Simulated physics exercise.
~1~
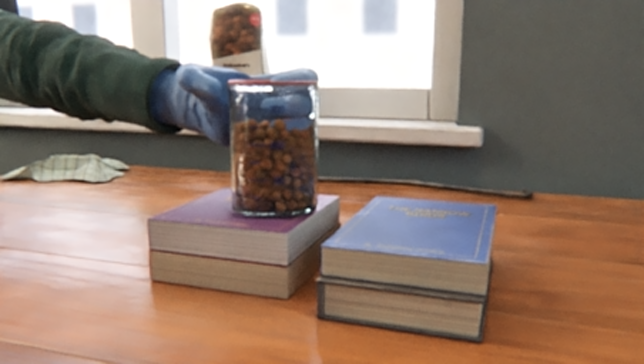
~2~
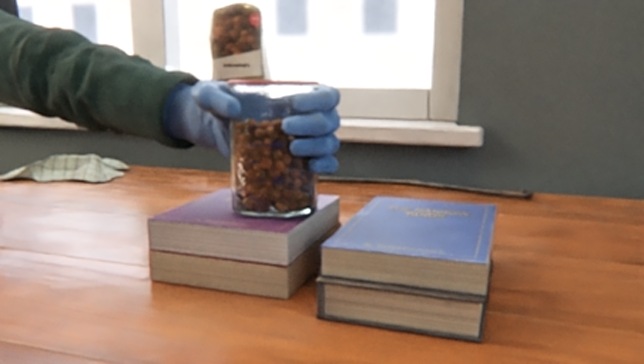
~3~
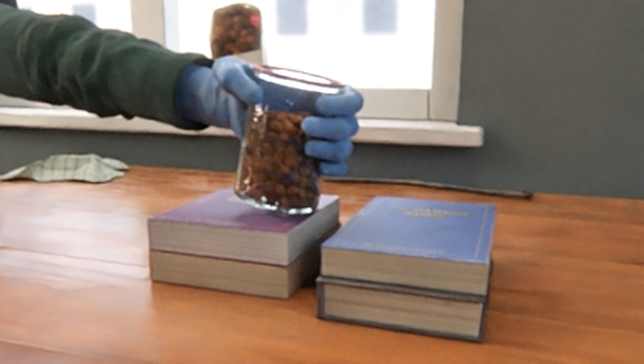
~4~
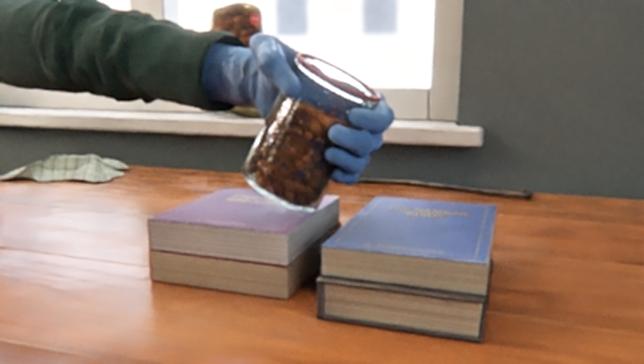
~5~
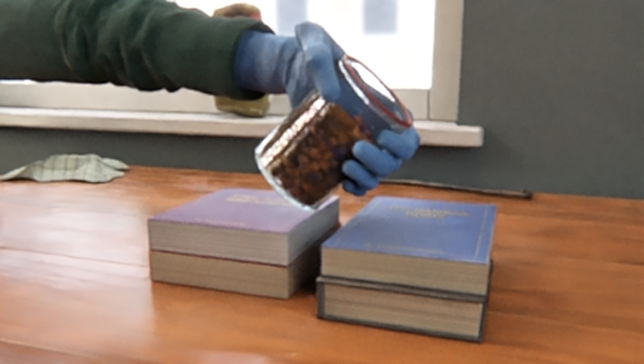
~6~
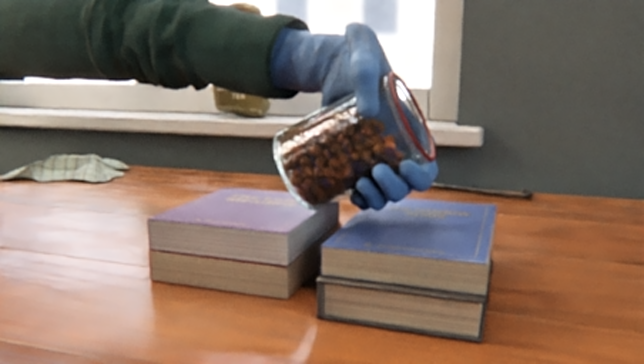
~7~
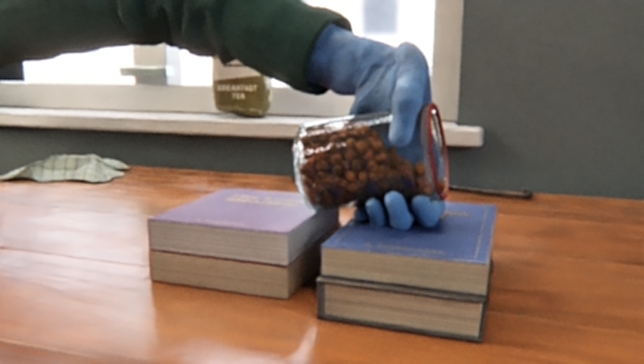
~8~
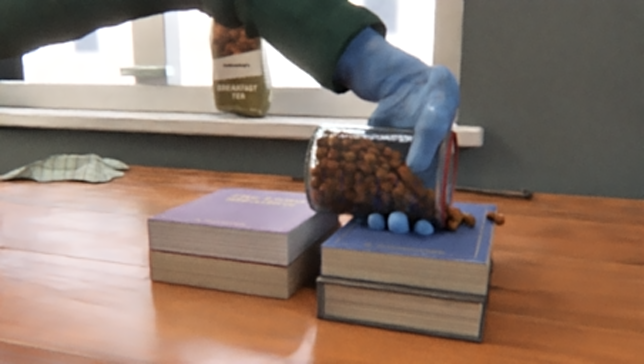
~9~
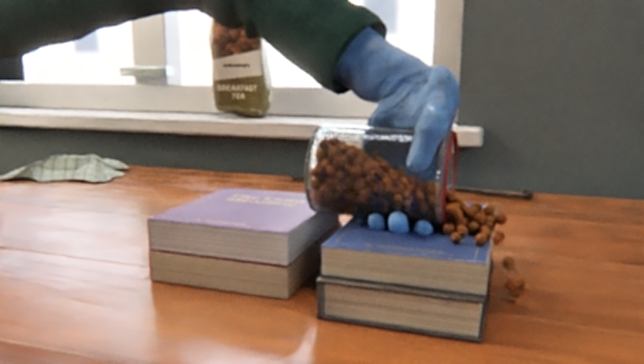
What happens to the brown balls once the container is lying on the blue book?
They start tumbling out of the open end onto the blue book, and some drop over its right edge, though most are still inside when the clip ends.
